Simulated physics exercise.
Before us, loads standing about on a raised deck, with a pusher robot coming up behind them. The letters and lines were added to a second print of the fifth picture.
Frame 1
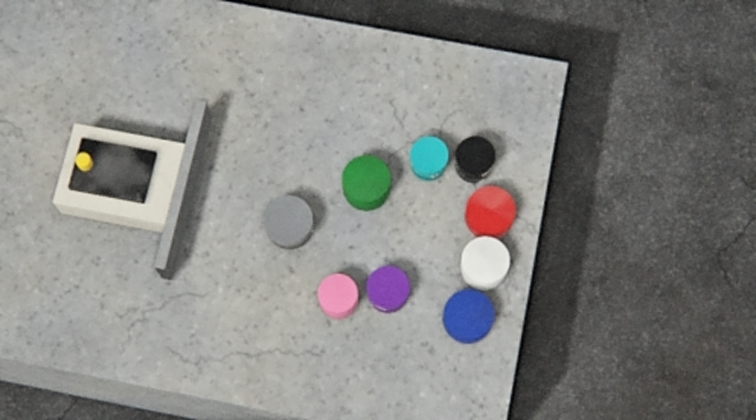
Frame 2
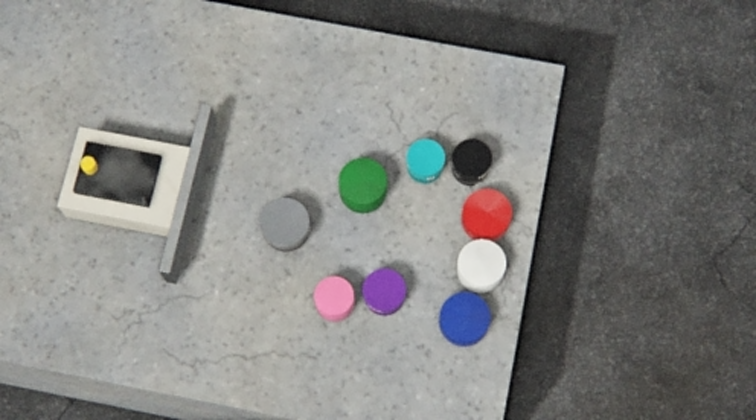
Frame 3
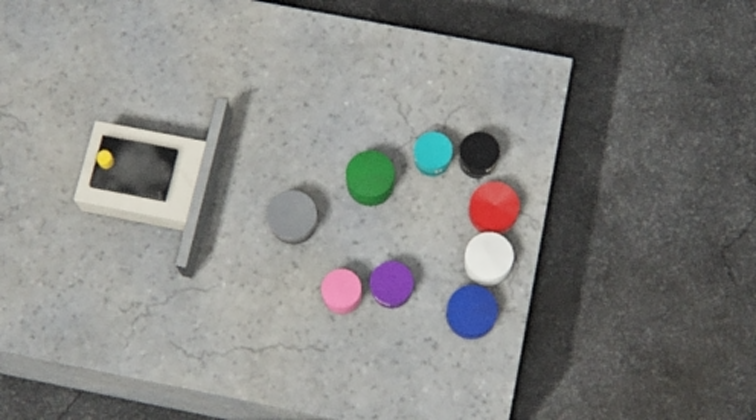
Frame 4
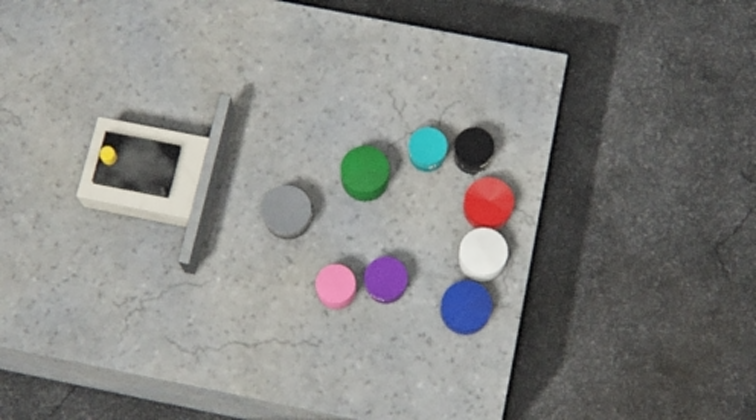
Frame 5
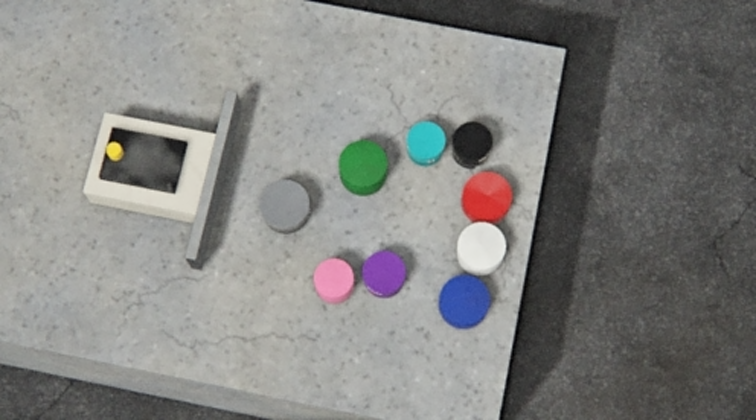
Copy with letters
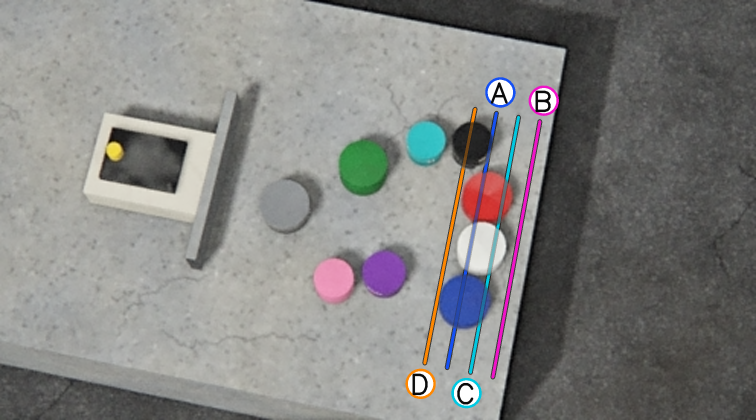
A pale, speckled raised deck with fine cracks fills most of the view, seen from above at a slight tilt, with dark ground beyond its right edge. Nine round canisters and pails stand toward the right, grey nearest the robot, then green, turquoise, black, red, white, blue, purple and pink. The cream robot with a grey pusher blade creeps rightward, touching none, while the camera drifts slightly.
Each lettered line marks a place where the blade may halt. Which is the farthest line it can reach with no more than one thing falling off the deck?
Up to line D.
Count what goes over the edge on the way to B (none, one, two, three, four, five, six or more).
Six or more.
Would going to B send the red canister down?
Yes.
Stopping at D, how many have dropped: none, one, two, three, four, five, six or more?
In all, none.
On the copy, A at (472, 237); B at (517, 246); C at (495, 242); D at (451, 233).
On D. First, robot (233, 177); grey pail (325, 214); white canister (480, 250).
Then, robot (318, 194); purple pail (423, 273); pink canister (390, 296).
Finally, robot (384, 207); red canister (530, 209); white canister (520, 260); none fallen.
By contrast, A drops four; B drops nine; C drops four.
